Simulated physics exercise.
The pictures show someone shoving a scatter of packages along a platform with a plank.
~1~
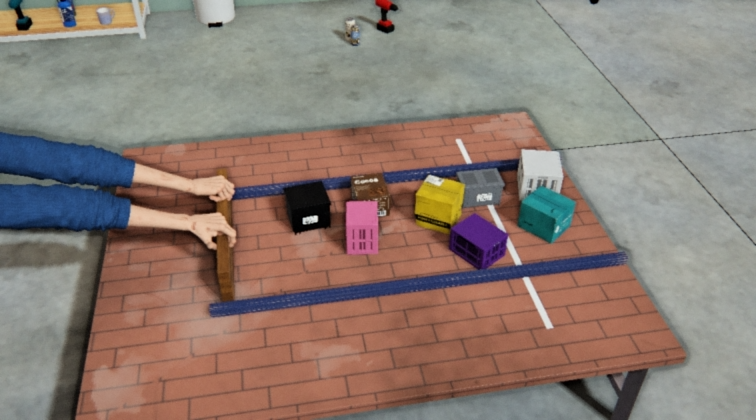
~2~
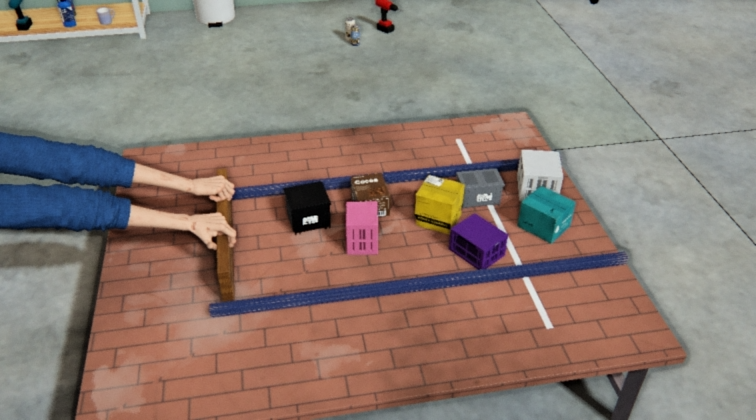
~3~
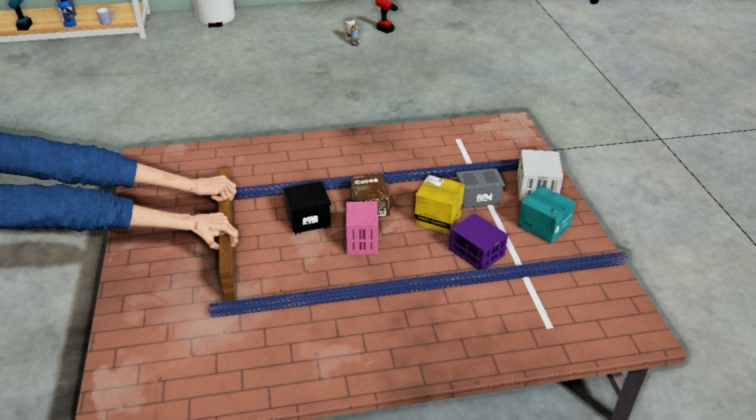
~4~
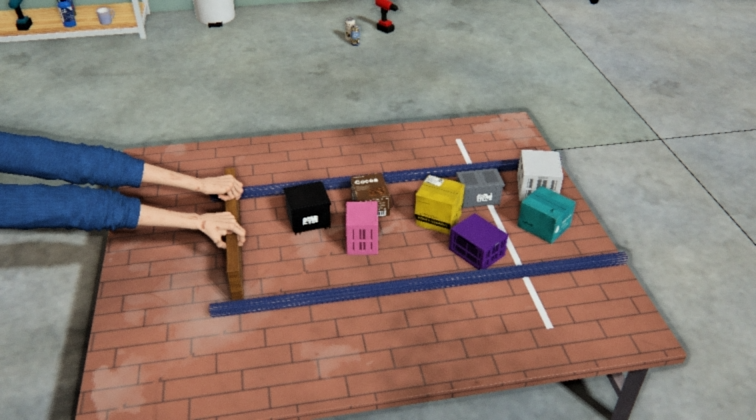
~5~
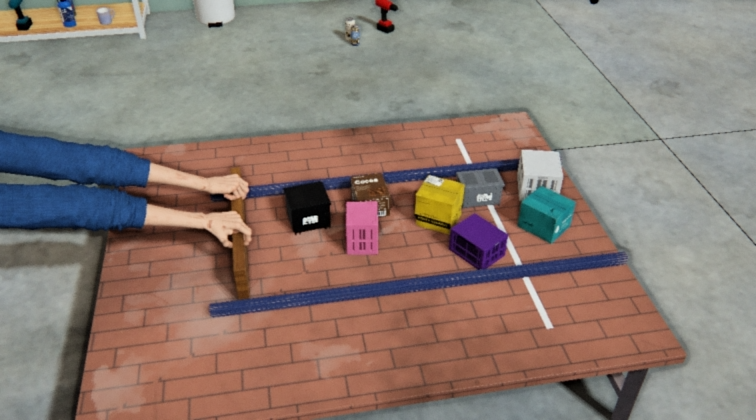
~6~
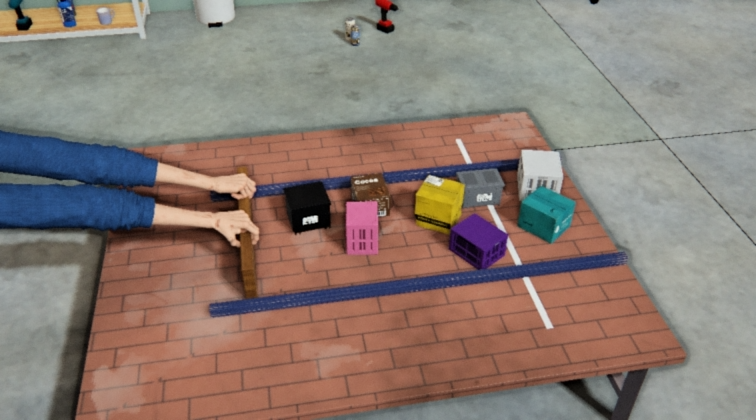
Two hands slide a wooden plank slowly to the right across a brick-patterned table, between two blue rails. The plank moves only a short way, drawing nearer to the black box, while the scattered boxes and crates, including pink, yellow, purple and turquoise ones, stay still.
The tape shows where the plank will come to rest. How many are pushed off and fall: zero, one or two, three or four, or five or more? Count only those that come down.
The number that fall off is one or two.
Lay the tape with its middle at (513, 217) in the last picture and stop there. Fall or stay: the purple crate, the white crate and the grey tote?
The purple crate remains up; the white crate falls; the grey tote comes down.
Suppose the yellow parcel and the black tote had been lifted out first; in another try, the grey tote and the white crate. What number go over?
It would be 0 and 0.
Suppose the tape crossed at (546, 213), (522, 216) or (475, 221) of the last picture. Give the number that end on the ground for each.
The counts: 4, 3 and 1.
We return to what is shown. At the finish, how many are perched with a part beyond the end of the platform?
The number is 2.
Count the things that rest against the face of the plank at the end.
3 of them.
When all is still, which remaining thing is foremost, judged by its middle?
The grey tote ends nearest.
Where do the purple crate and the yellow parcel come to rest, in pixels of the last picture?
First (533, 243), then (546, 204).
Soon after, none off yet; white crate at rest near (539, 176); turquoise box at rest near (546, 214); grey tote at rest near (479, 189).
At rest, the number that fall off is one or two; fallen, white crate.
